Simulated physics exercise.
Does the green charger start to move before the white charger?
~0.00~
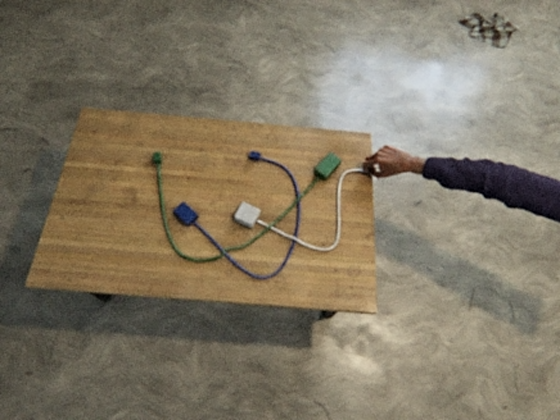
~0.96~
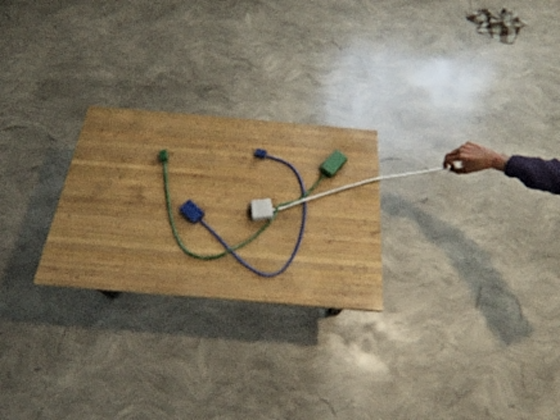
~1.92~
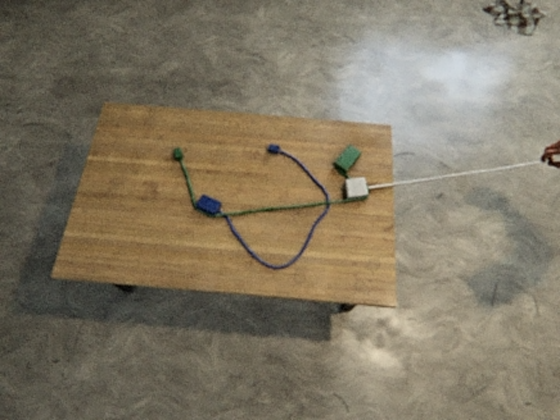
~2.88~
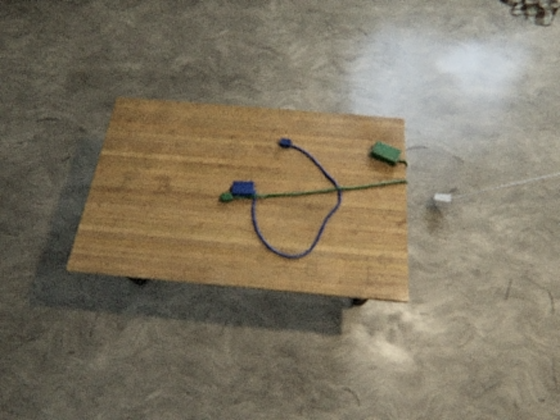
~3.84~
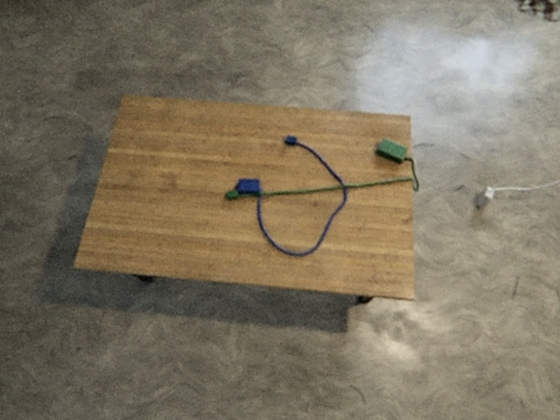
No, the white charger starts sliding to the right first, and the green charger only shifts later.
